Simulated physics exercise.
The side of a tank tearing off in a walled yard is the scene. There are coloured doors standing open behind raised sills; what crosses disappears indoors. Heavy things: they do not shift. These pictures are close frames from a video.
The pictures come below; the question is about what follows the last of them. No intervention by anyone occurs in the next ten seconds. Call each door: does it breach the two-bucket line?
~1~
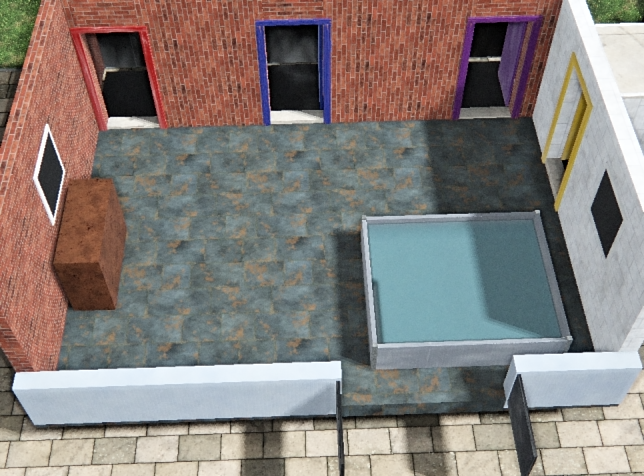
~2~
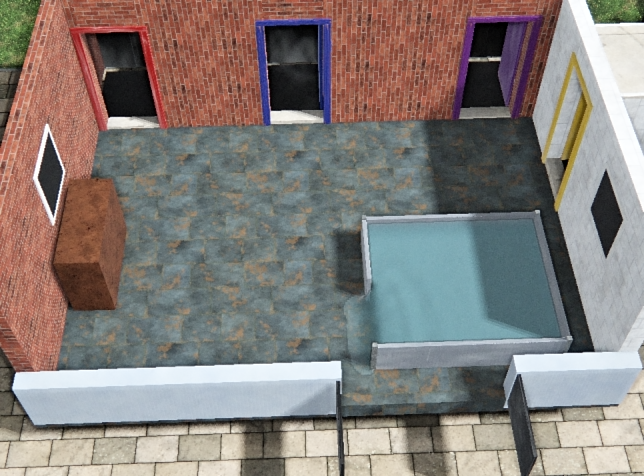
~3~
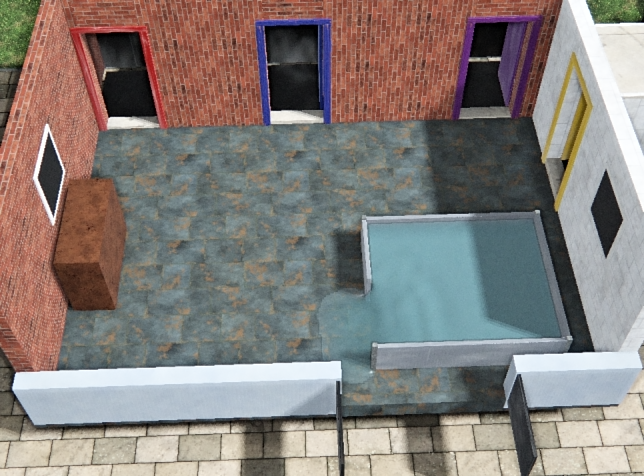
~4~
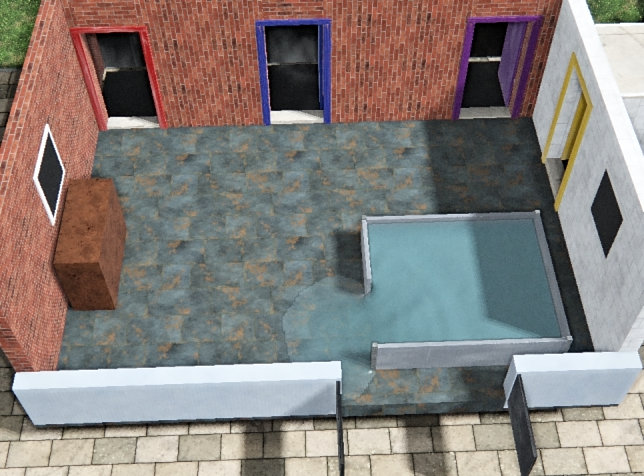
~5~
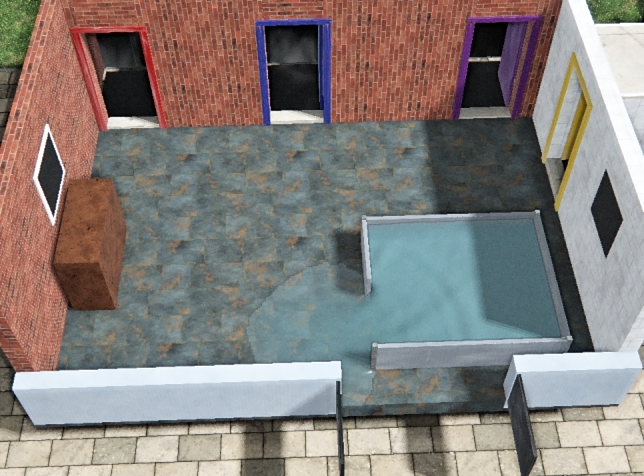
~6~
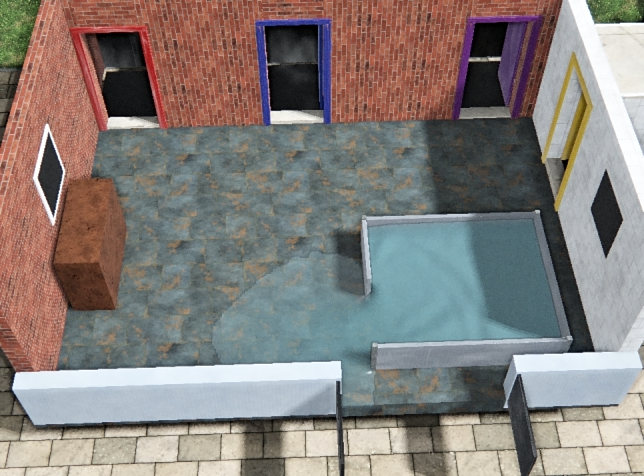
Calls: The red door breaches it; the purple door does not breach it; the blue door does not breach it; the yellow door does not breach it.
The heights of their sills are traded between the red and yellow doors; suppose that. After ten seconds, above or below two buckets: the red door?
Result, red door: Ends up below.
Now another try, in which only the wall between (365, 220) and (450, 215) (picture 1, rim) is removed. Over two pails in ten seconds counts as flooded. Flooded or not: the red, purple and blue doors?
Note - red door breaks the threshold; purple door breaks the threshold; blue door breaks the threshold.
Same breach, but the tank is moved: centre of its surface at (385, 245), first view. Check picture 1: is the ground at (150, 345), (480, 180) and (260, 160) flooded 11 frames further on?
Log: Flood; no flood; no flood.
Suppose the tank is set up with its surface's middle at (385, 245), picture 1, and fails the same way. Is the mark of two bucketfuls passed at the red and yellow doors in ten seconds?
The red door exceeds it and the yellow door doesn't reach it.
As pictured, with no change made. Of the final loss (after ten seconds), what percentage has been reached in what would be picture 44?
I'd put it near 50 in a hundred.
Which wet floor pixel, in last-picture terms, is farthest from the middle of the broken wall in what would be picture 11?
About at (83, 374).
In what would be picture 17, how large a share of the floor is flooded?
That comes to about 30 per cent.
A moment on, water covers 25 % of the floor; the red door not reached, the purple door not reached, the blue door not reached, the yellow door not reached.
Next, water covers 30 % of the floor; the red door not reached, the purple door not reached, the blue door not reached, the yellow door not reached.
Then, water covers 40 % of the floor; the red door not reached, the purple door not reached, the blue door not reached, the yellow door not reached.
Later, water covers 55 % of the floor; the red door over two buckets in, the purple door not reached, the blue door wet at the sill, nothing in, the yellow door not reached.
In the end, water covers 85 % of the floor; the red door far over two buckets in, the purple door wet at the sill, nothing in, the blue door wet at the sill, nothing in, the yellow door wet at the sill, nothing in.
